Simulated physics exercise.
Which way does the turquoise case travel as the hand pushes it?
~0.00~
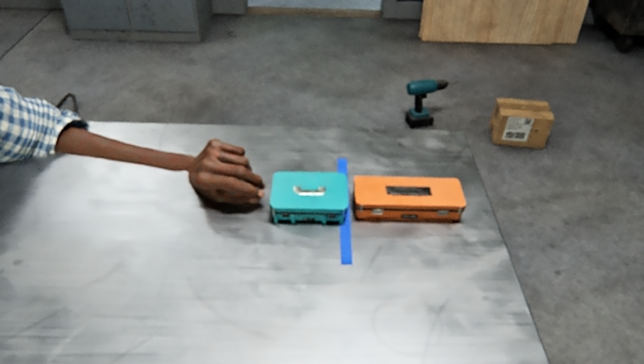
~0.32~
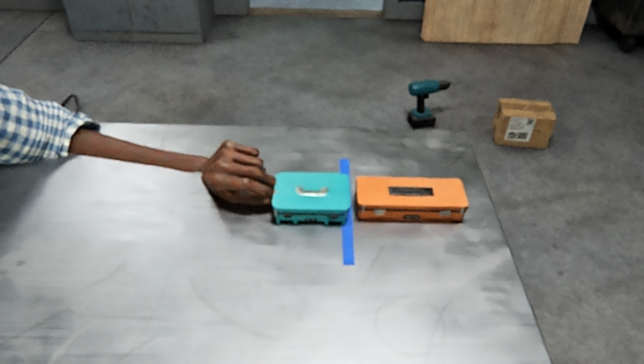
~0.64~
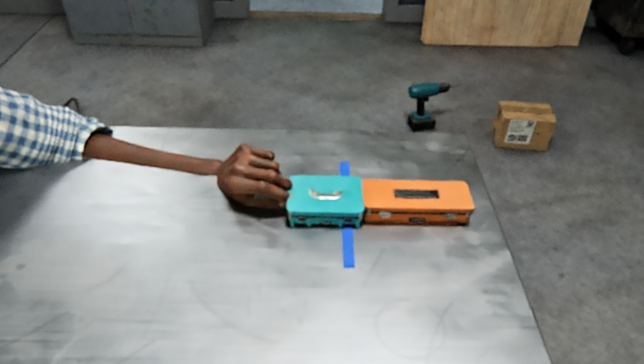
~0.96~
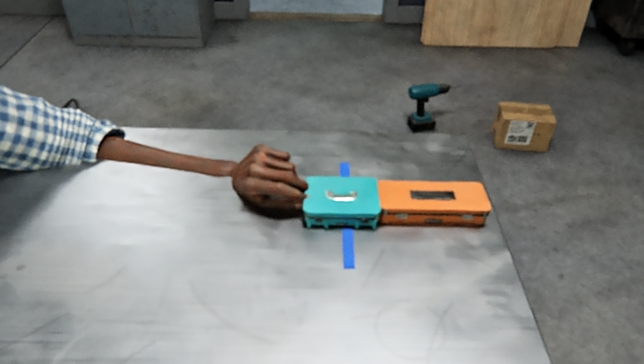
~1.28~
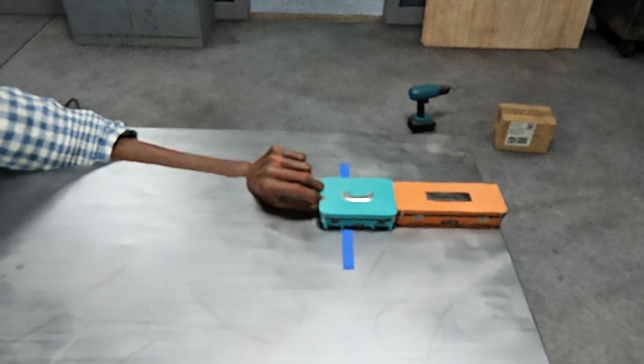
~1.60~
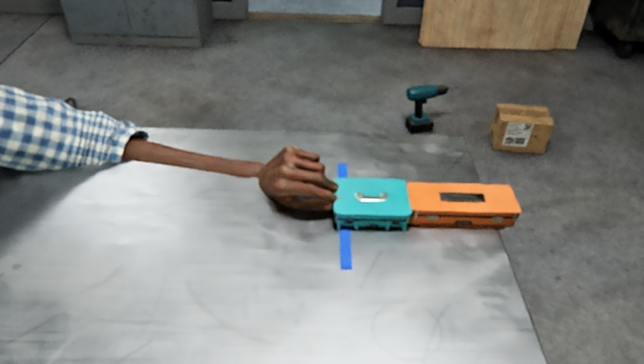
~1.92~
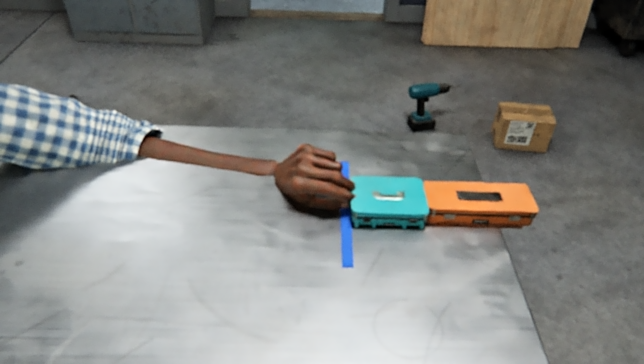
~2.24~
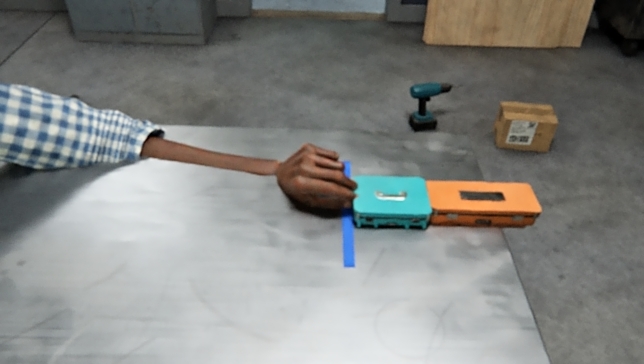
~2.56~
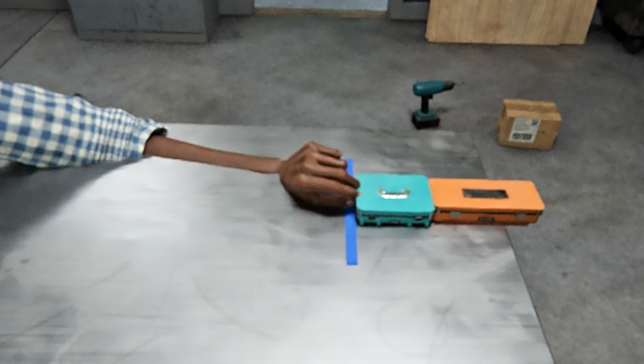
It slides to the right, across the strip of blue tape.
